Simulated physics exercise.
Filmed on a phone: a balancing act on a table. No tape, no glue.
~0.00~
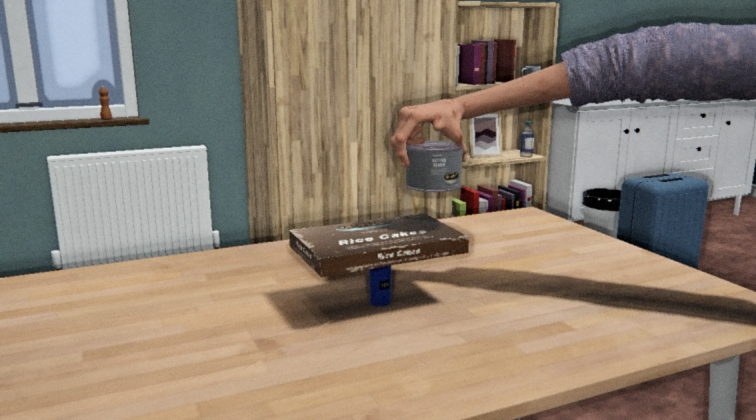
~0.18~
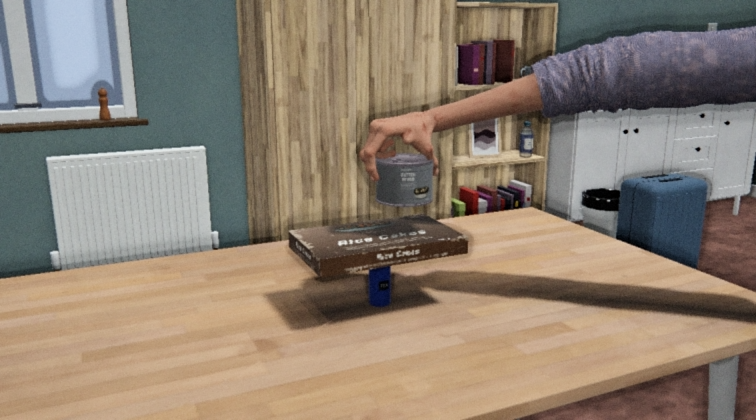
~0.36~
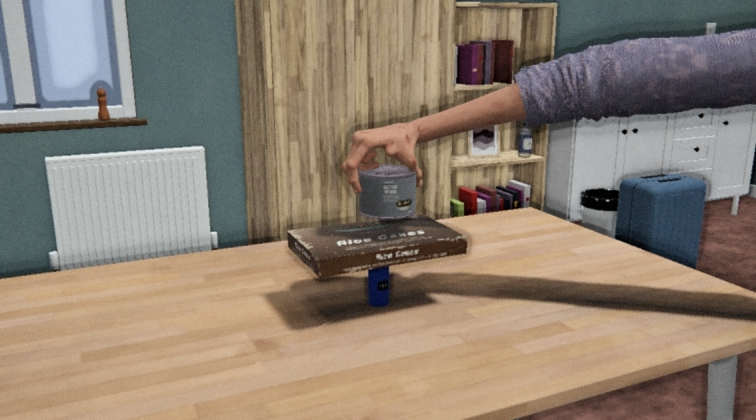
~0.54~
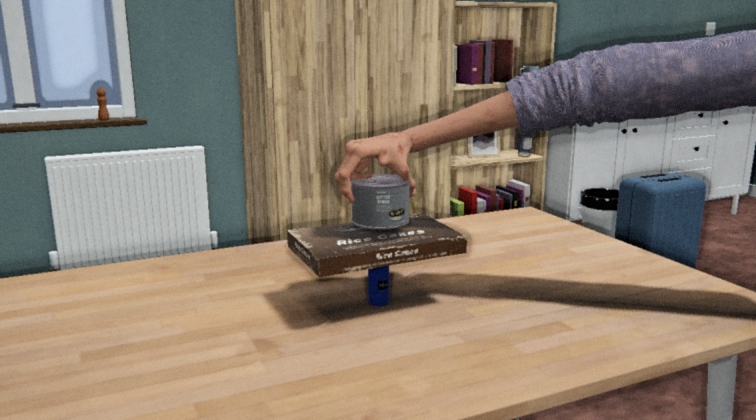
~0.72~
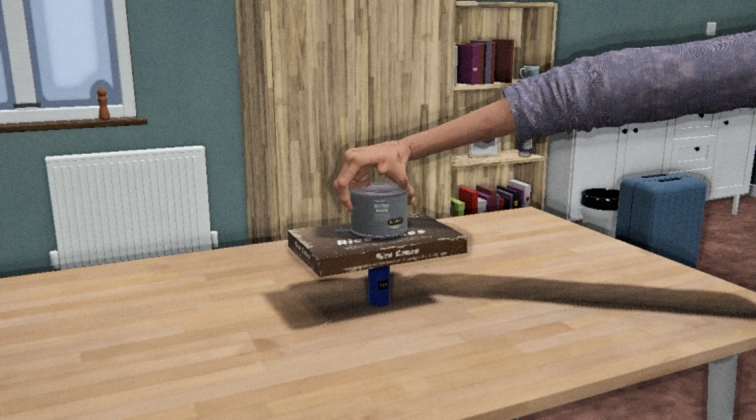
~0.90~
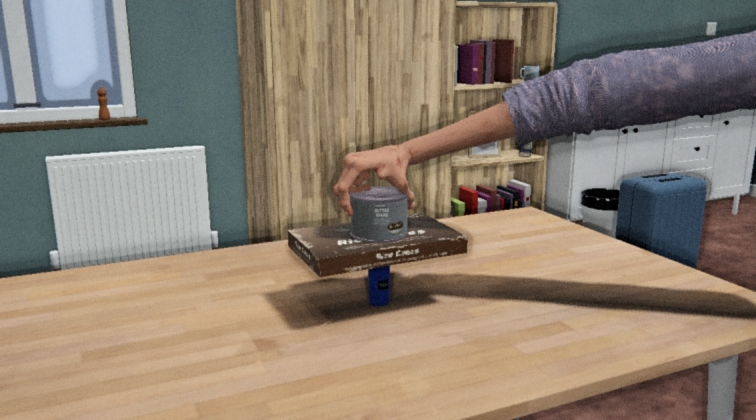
A grey tub held by a hand moving left and down onto a brown packet balanced on a small blue object.
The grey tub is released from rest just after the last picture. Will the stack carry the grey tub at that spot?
In the end the stack keeps its balance.
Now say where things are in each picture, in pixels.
In the first picture, coming down; grey tub (434, 166); brown packet (378, 241).
In the second picture, coming down; grey tub (404, 179); brown packet (377, 242).
In the third picture, coming down; grey tub (387, 191); brown packet (376, 242).
In the fourth picture, coming down; grey tub (380, 201); brown packet (376, 242).
In the fifth picture, coming down; grey tub (379, 209); brown packet (377, 242).
In the sixth picture, in place under the hand; grey tub (379, 214); brown packet (377, 242).
After 1.20 s, no change.
After 1.90 s, grey tub resting near (379, 214).
In the end (3.5 s), all 3 unmoved. At the end, from the last picture's camera, grey tub near (379, 214). The stack holds.
